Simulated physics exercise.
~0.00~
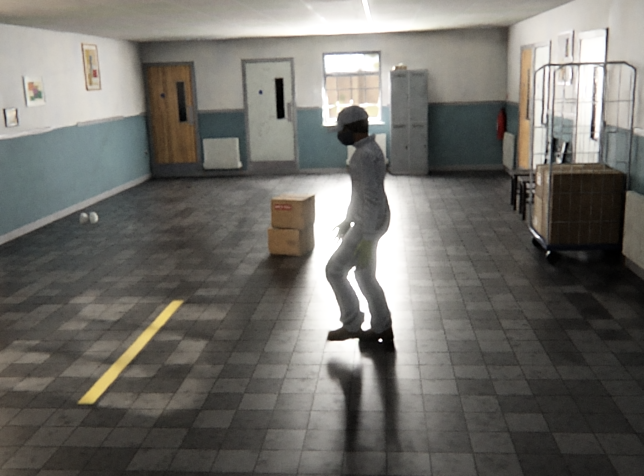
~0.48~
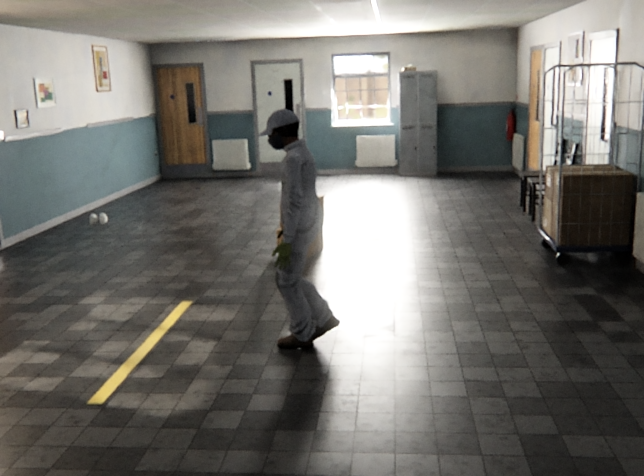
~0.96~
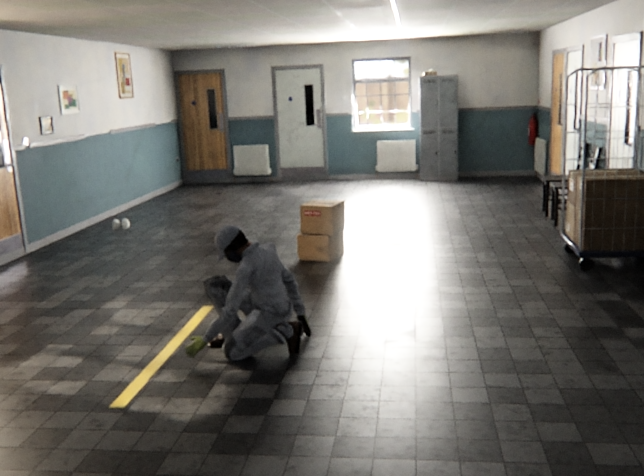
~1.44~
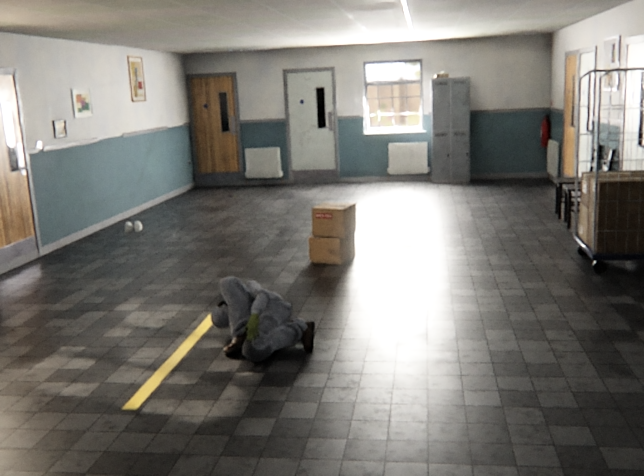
A person in a cap walks left, kneels and folds down beside the yellow tape.
